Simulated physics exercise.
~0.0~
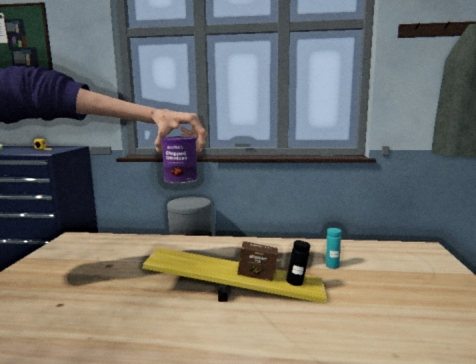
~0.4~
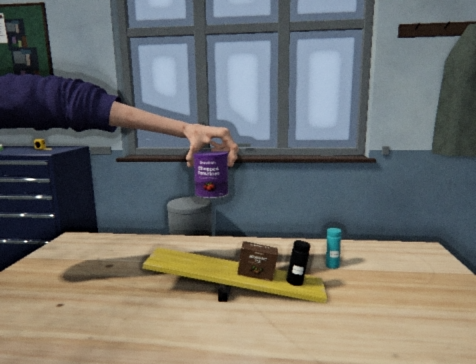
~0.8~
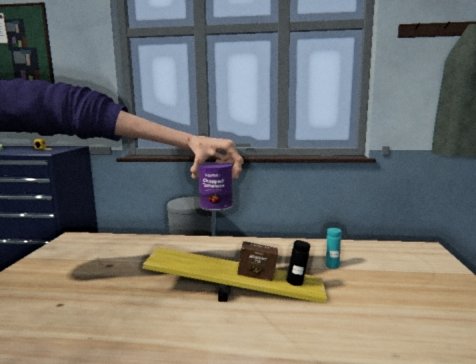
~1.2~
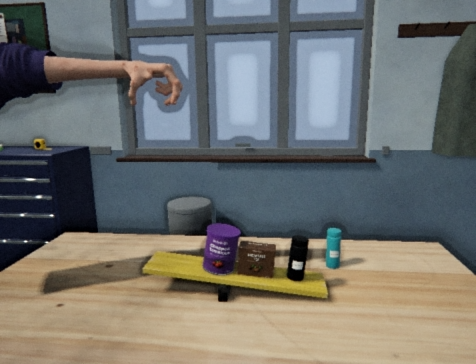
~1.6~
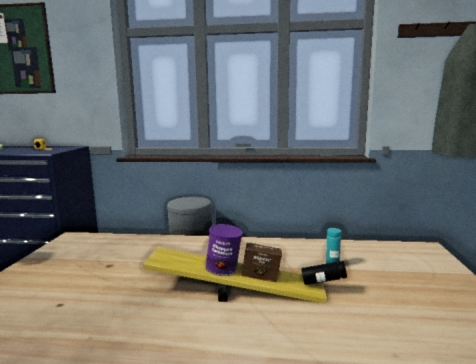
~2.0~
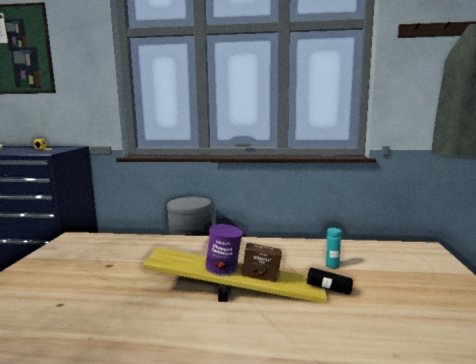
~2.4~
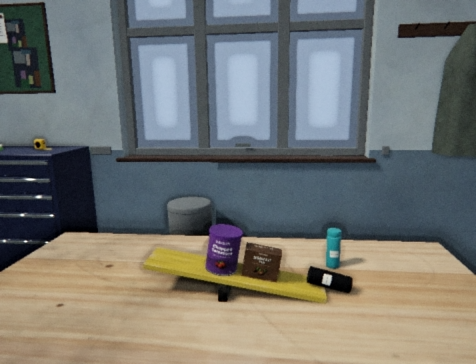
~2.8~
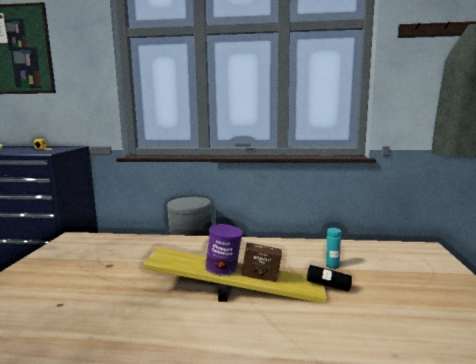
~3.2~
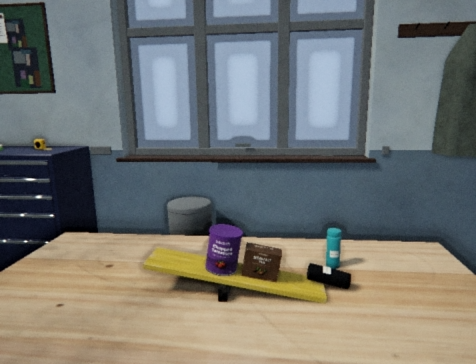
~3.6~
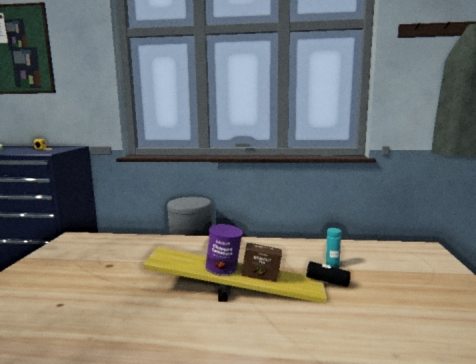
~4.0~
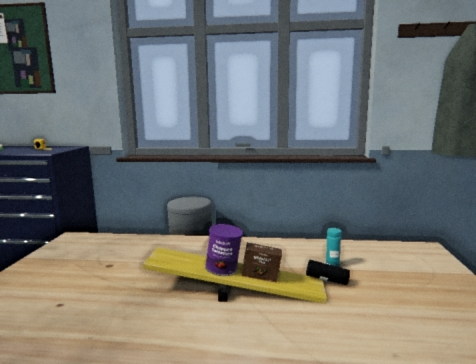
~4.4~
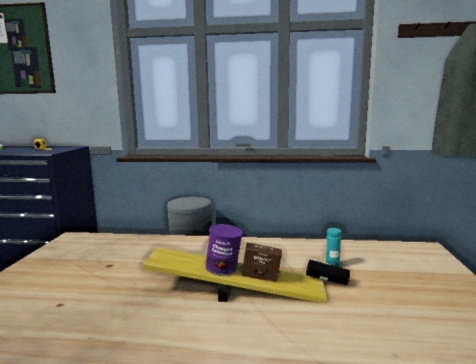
A hand reaches in from the left, holding a purple tin above a yellow plank that tilts down to the right over a small dark block. The plank rests on a pale wooden table, seen from the front before a blue-grey wall and window, with a brown packet and a black shaker toward its lower end and a turquoise shaker behind. The hand moves right and down, releases the tin near the middle, and withdraws. The black shaker straightens briefly, then topples rightward and lies on its side at the plank's low end. The tin stays on, slightly tilted, beside the packet, with the plank still down at the right.
